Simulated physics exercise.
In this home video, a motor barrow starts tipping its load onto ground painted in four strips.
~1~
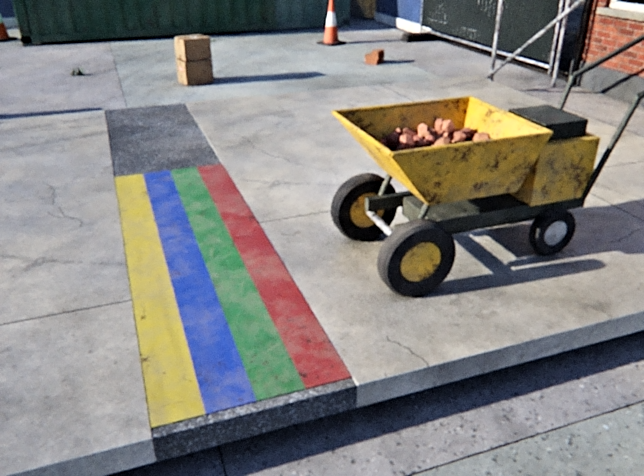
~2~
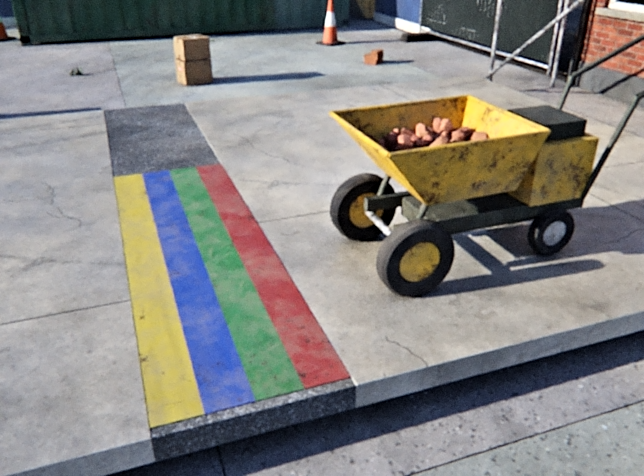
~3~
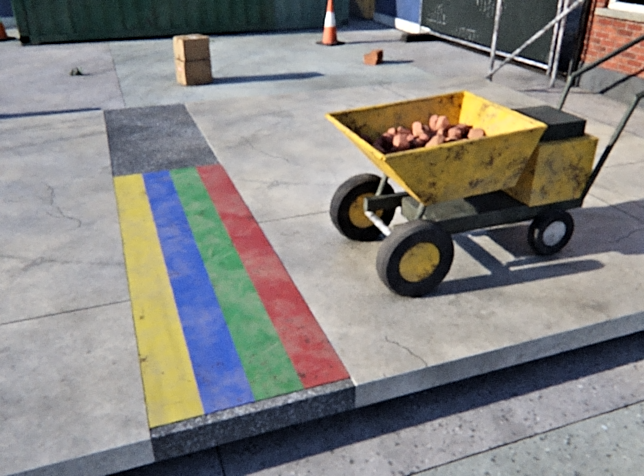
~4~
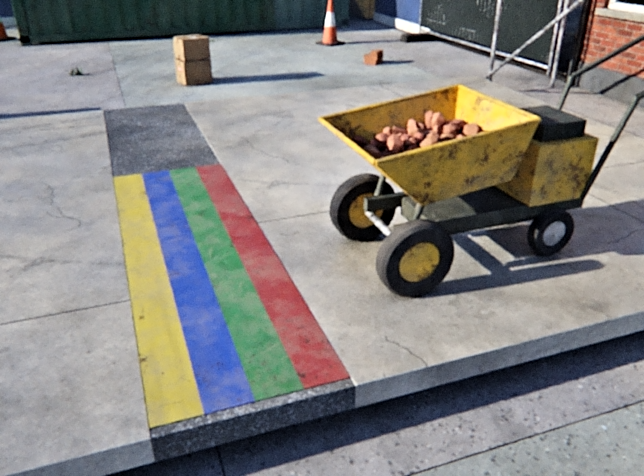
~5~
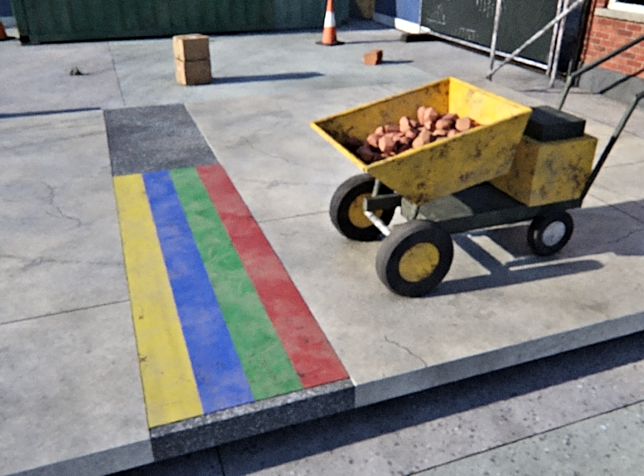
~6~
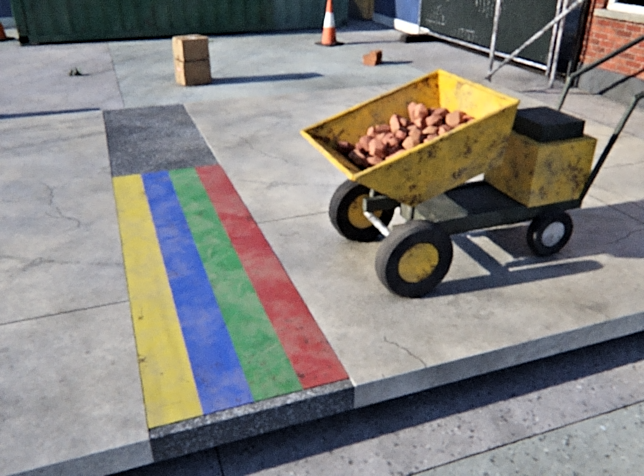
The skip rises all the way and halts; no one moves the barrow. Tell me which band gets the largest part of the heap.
I would say the green band gets the largest part.
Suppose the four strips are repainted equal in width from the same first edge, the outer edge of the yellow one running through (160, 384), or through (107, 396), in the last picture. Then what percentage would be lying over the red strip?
Near 20 and then 30 in a hundred.
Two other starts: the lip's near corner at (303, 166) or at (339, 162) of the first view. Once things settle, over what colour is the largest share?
That yellow strip, then the strip in blue.
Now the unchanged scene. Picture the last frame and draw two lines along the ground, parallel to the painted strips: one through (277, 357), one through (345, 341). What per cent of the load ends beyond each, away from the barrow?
Respectively 60 and 90 percent.
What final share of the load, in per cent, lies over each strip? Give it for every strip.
Red strip 25 %, green strip 35 %, blue strip 20 %, yellow strip 15 %.
Just after the last frame, skip tipped steeply; every one in the skip.
A moment on, skip tipped right over; the larger part in the skip; about a tenth over the red strip; about a tenth over the green strip.
Further on, skip tipped right over; about a tenth in the skip; roughly a quarter over the red strip; roughly a third over the green strip; roughly a quarter over the blue strip; about a tenth over the yellow strip; just a few off the paint.
When it is over, skip tipped right over; about a tenth in the skip; roughly a quarter over the red strip; roughly a third over the green strip; roughly a quarter over the blue strip; about a tenth over the yellow strip; just a few off the paint.
